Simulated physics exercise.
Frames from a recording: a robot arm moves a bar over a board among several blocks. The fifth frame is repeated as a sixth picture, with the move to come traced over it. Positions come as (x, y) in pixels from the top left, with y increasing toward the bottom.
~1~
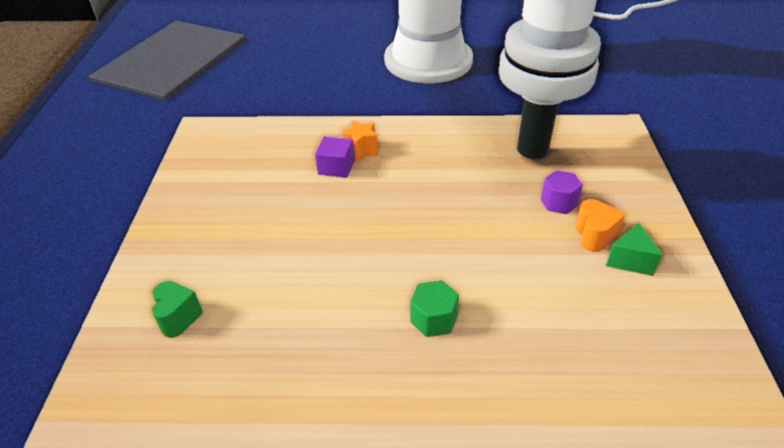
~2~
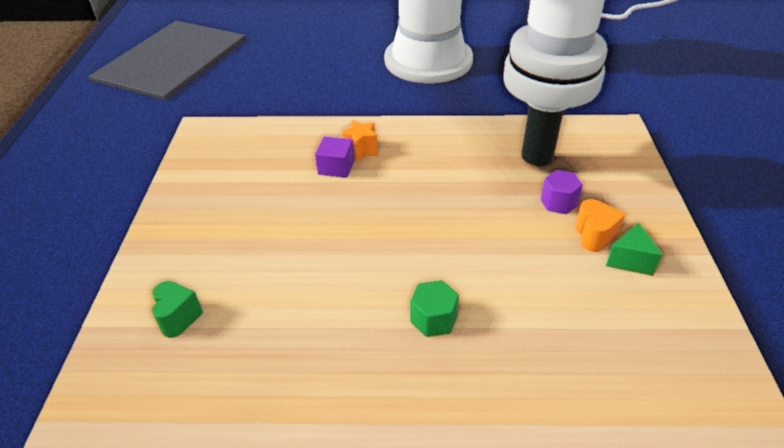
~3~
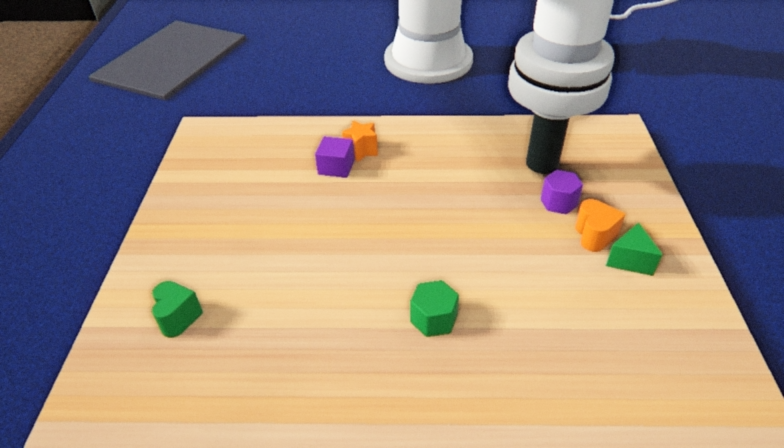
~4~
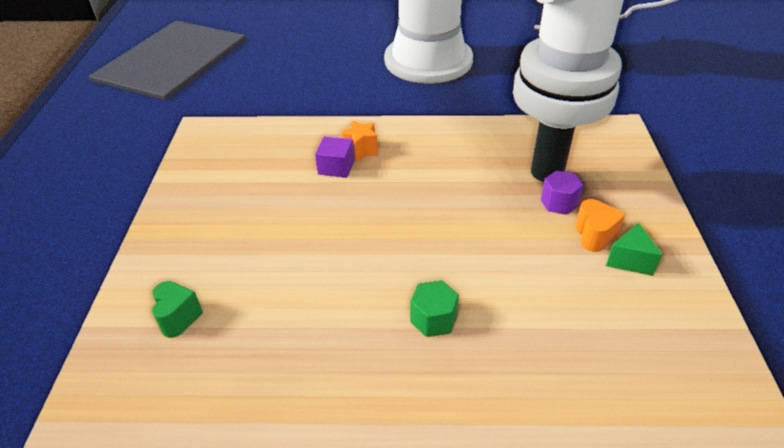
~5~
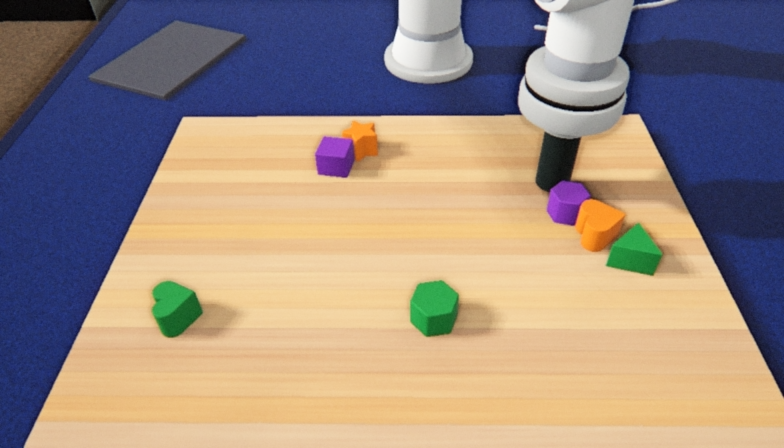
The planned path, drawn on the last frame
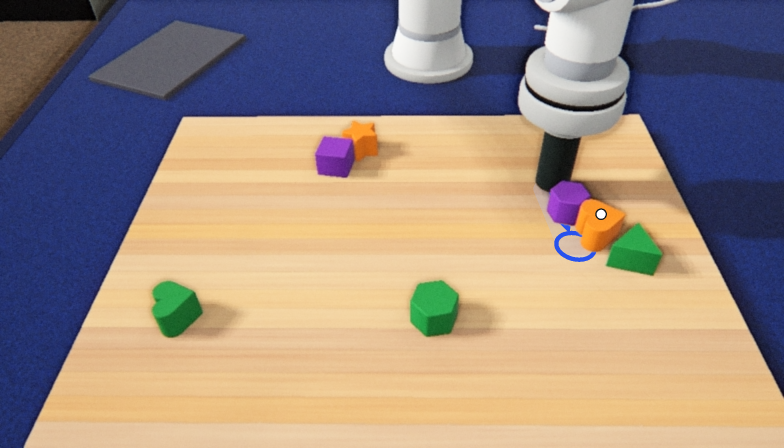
A white robot arm with a black bar works at the far right of a pale wooden board on a blue surface, seen from above at an angle. Purple, orange and green blocks sit at the right, an orange star and purple cube at the upper left, and green pieces nearer. The bar moves slightly nearer and right, then nudges the purple hexagonal block toward the still orange heart.
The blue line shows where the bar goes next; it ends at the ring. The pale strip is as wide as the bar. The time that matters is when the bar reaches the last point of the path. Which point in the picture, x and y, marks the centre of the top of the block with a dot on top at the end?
By then it is at (620, 258).
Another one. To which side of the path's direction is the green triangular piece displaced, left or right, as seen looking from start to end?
The shift goes left.
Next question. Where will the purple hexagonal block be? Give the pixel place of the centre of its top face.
Most likely (578, 250).
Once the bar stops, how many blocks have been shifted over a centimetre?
A group of three or more is moved.
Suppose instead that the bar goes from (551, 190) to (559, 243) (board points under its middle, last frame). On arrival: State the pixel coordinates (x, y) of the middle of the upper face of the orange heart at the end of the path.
I'd say the orange heart ends with its top centre at (637, 251).
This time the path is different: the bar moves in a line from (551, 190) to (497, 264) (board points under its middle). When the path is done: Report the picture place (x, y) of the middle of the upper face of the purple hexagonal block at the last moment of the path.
The spot you're after is about (569, 209) in the image.
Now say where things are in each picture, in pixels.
The first picture shows bar's lower end at (533, 150); purple hexagonal block at (564, 181); orange heart at (601, 214); green triangular piece at (638, 240).
The second picture shows bar at (537, 157); blocks still.
The third picture shows bar at (542, 164); blocks still.
The fourth picture shows bar at (547, 173); blocks still.
The fifth picture shows bar at (552, 183); purple hexagonal block at (571, 192); orange heart at (601, 214); green triangular piece at (638, 240).
Drawn move, straight from (551, 190) to (575, 246); the dot is on the orange heart.
The first path, step by step. Halfway along, bar at (564, 209); purple hexagonal block at (579, 221), turned 15° clockwise; orange heart at (619, 241), turned 40° anticlockwise; green triangular piece at (654, 248), turned 40° anticlockwise.
At the end, bar at (578, 238); purple hexagonal block at (578, 250), turned 60° clockwise; orange heart at (620, 258), turned 95° anticlockwise; green triangular piece at (657, 249), turned 45° anticlockwise.
